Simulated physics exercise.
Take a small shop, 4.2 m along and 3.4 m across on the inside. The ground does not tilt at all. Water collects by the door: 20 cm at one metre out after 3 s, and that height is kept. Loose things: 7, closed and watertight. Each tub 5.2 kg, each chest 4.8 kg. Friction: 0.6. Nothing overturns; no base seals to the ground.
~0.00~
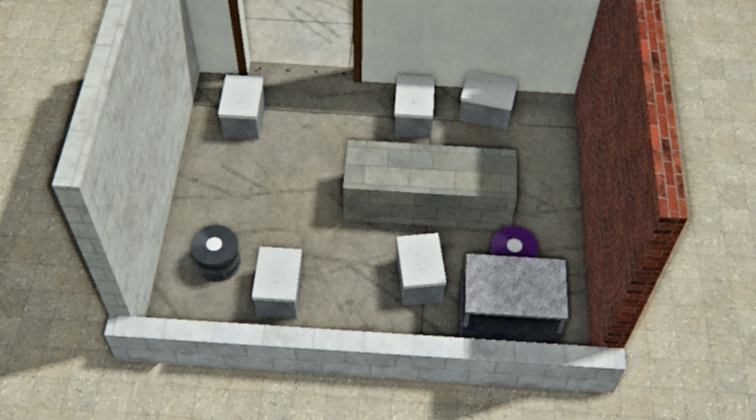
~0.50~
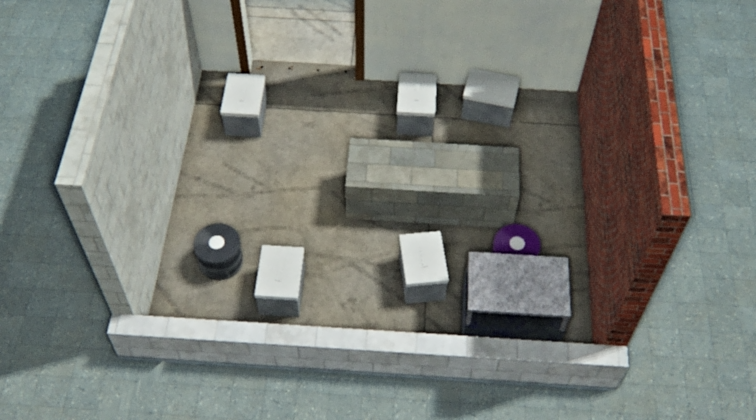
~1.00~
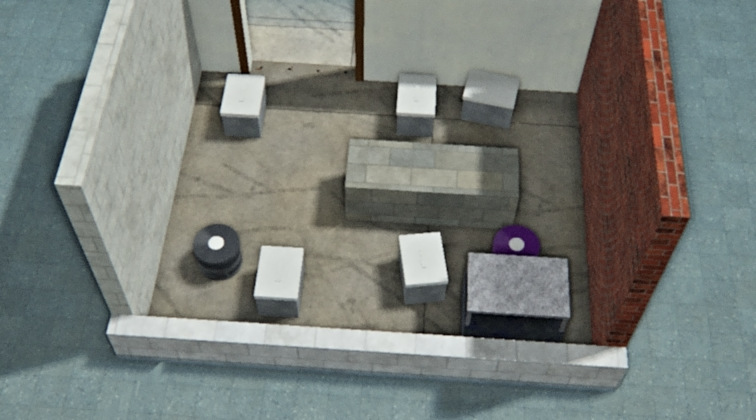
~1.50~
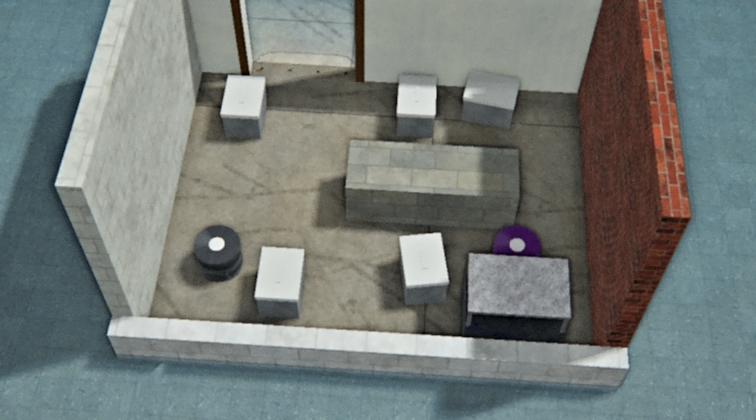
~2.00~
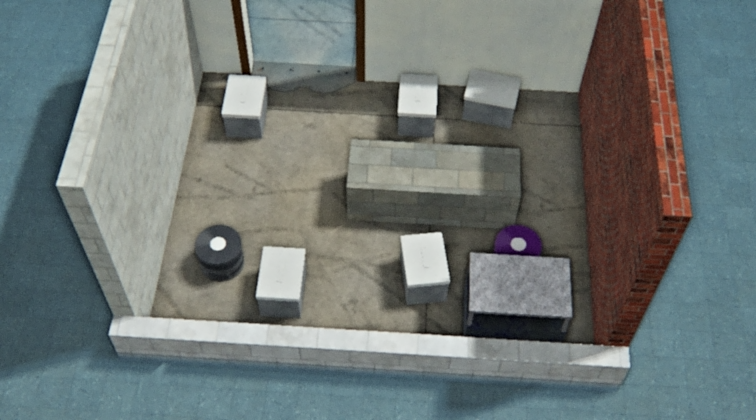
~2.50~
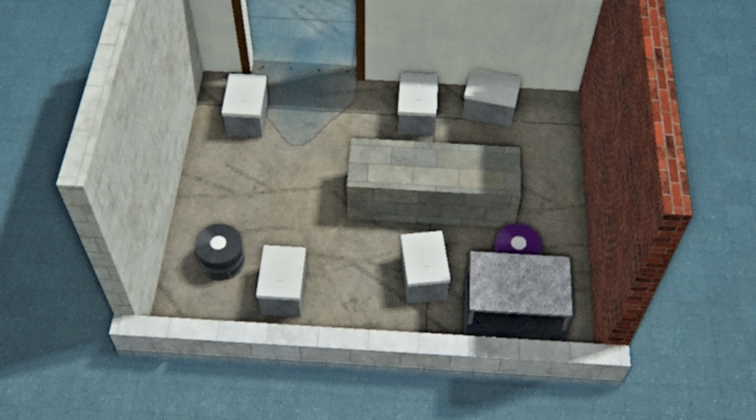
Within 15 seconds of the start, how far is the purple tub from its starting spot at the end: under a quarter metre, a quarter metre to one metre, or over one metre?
It gets shunted a bit.
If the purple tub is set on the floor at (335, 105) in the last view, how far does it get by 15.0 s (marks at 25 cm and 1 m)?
Short answer, it goes a modest way.
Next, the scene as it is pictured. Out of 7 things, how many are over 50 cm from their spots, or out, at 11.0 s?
That would be 4.
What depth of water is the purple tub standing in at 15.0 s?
15 cm or so.
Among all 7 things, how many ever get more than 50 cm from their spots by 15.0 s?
It works out to 6.
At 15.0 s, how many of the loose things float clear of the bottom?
The count is 7.
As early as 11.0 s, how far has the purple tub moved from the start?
Roughly 5 cm by then.
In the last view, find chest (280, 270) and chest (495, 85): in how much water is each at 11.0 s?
Roughly 14 and 4 cm.
After 3.5 s the purple tub is near (519, 243), 0.0 m from its start, aground; 0 afloat.
After 6.8 s the purple tub is near (519, 243), 0.0 m from its start, aground; 3 afloat.
After 11.0 s the purple tub is near (517, 240), 0.0 m from its start, afloat; 7 afloat.
After 15.0 s the purple tub is near (573, 237), 0.5 m from its start, afloat; 7 afloat.
